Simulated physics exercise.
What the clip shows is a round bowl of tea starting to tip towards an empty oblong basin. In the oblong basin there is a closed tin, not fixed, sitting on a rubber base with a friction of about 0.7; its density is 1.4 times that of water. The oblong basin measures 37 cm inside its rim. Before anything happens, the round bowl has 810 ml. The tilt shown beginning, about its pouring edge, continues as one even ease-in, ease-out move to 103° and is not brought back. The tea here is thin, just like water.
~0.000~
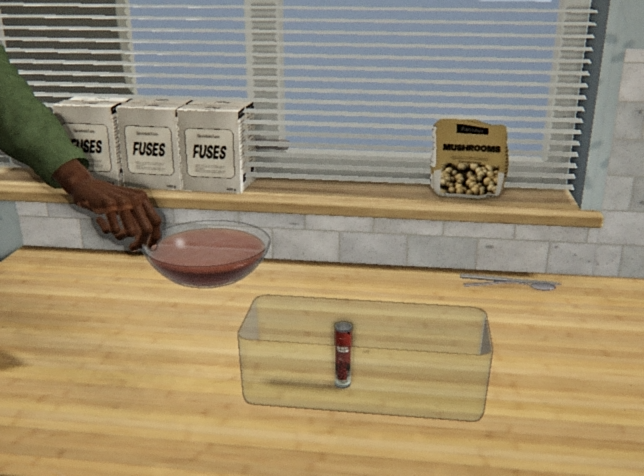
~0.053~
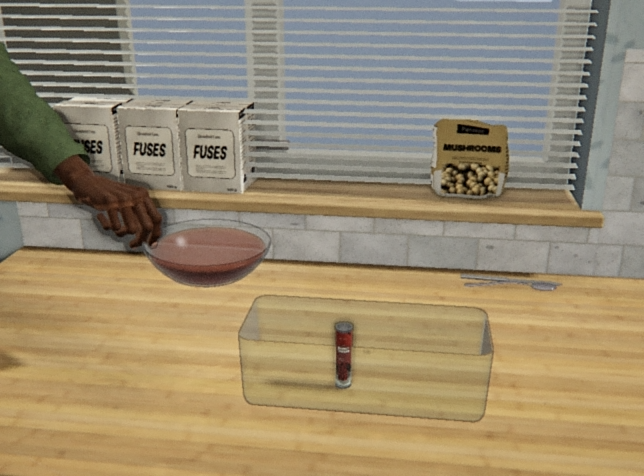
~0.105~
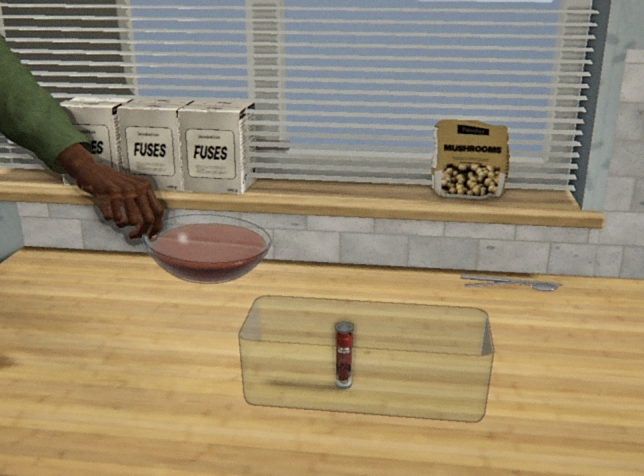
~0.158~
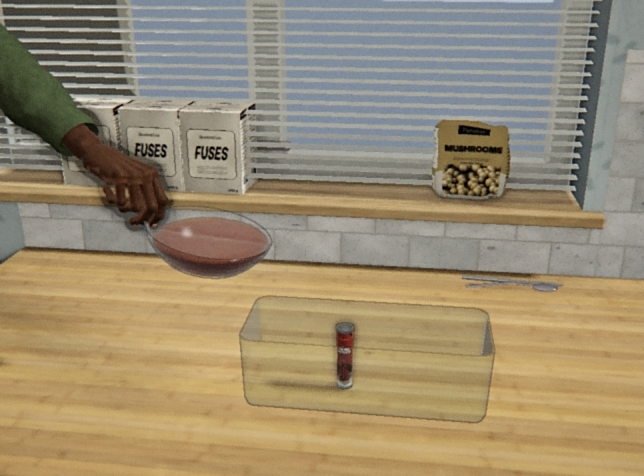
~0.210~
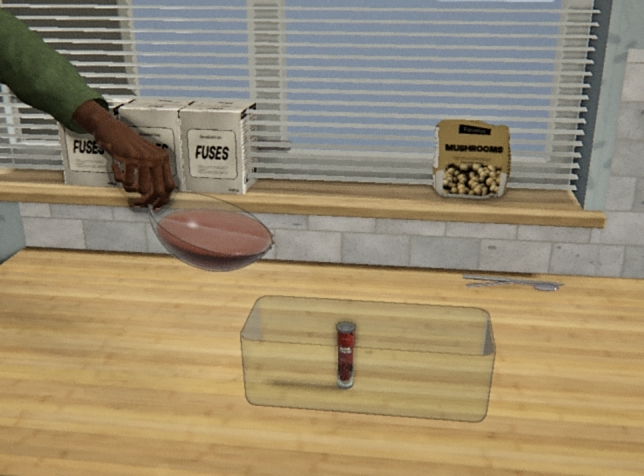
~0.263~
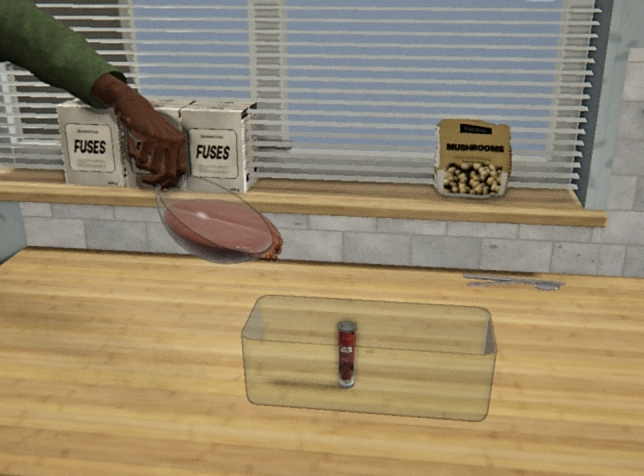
A dark-skinned hand in a green sleeve tilting a round glass bowl of reddish-brown liquid rightwards, liquid reaching over its rim.
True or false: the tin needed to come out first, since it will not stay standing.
False.
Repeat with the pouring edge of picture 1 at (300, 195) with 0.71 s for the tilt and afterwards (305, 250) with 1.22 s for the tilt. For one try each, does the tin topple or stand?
First it tips over; then it stays on its base.
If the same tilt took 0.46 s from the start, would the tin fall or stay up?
Holds steady.
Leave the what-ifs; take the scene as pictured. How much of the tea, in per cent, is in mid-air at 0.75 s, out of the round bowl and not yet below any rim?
About 2 % of the total.
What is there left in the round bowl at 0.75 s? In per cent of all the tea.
0 in a hundred, give or take.
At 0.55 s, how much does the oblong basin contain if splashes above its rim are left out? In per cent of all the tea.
At that time the basin holds about 30 per cent of the liquid.
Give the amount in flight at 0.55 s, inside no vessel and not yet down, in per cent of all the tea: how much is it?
Share: Roughly 64 per cent.
After 0.55 s the tilt is 90° and 5 per cent is still to pour; the tin stands where it began.
After 0.75 s the tilt is 103° and 0 per cent is still to pour; the tin stands where it began.
After 0.97 s the tilt is 103° and 0 per cent is still to pour; the tin stands where it began.
After 1.21 s the tilt is 103° and 0 per cent is still to pour; the tin stands where it began.
In the end the tin stands where it began.
